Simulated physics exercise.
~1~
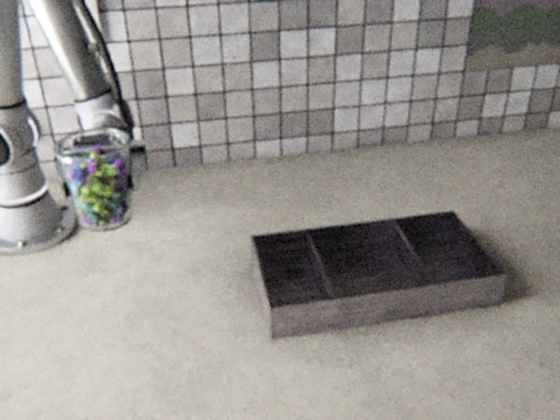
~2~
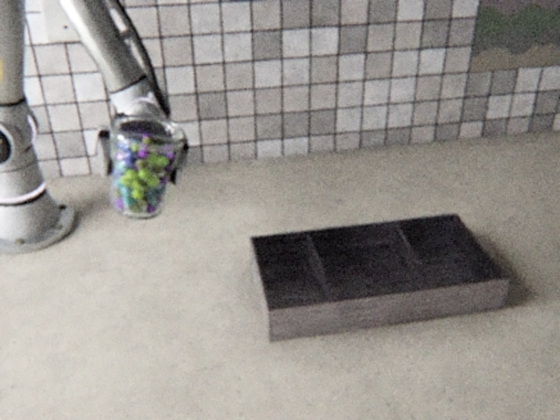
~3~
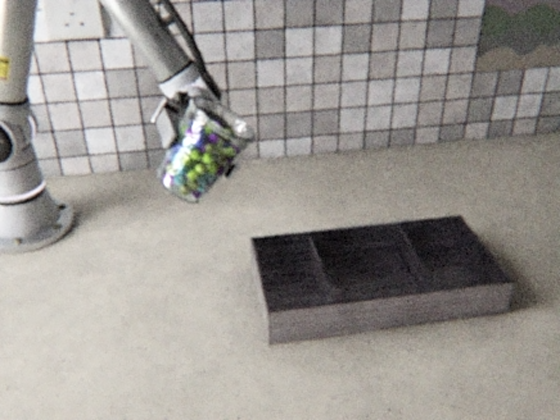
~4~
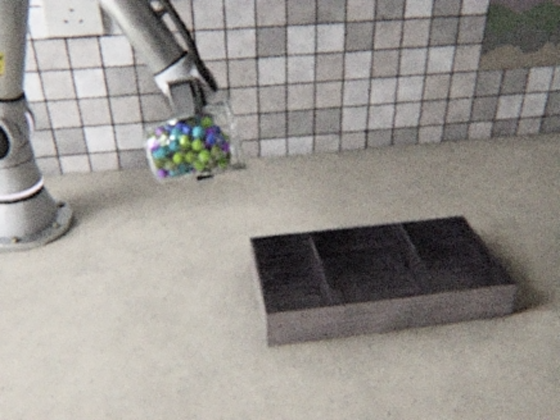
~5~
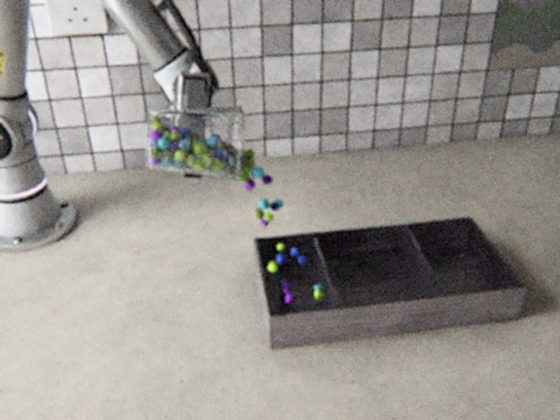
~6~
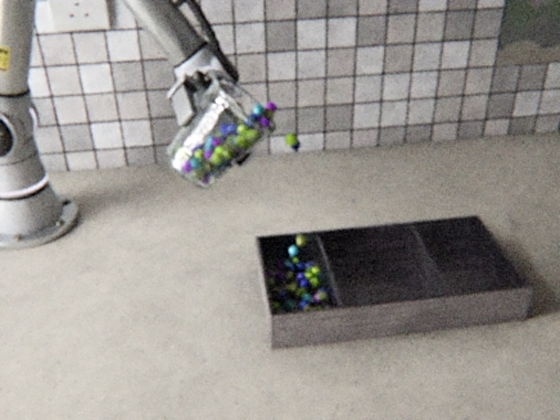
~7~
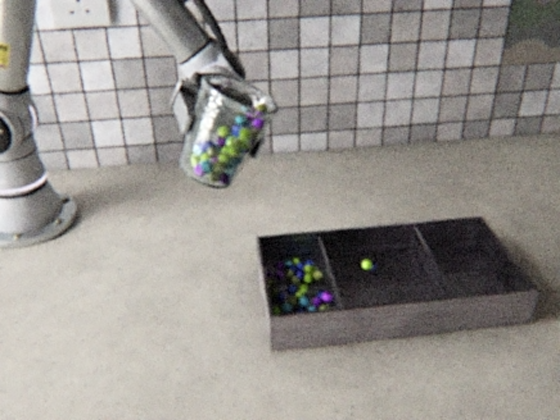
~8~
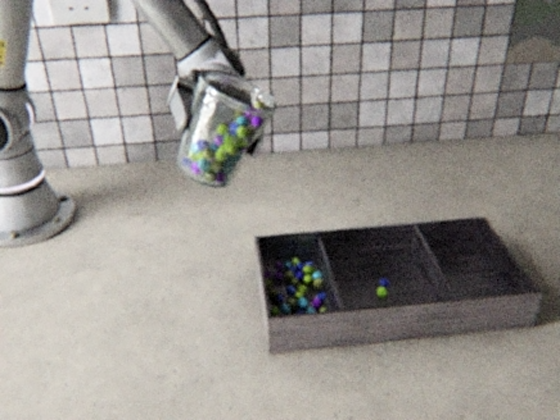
A grey robot arm at the left holds a clear beaker of small round purple, green and blue sweets on a pale worktop, seen from slightly above, with a mosaic tile wall behind. To the right sits a dark, open box split into three parts. The arm lifts the beaker, carries it right and tips it onto its side. Sweets spill into the box's left part, then the beaker swings back towards upright as a few more tumble out. It ends leaning, still holding many sweets, with a pile in the left part and a few in the middle.
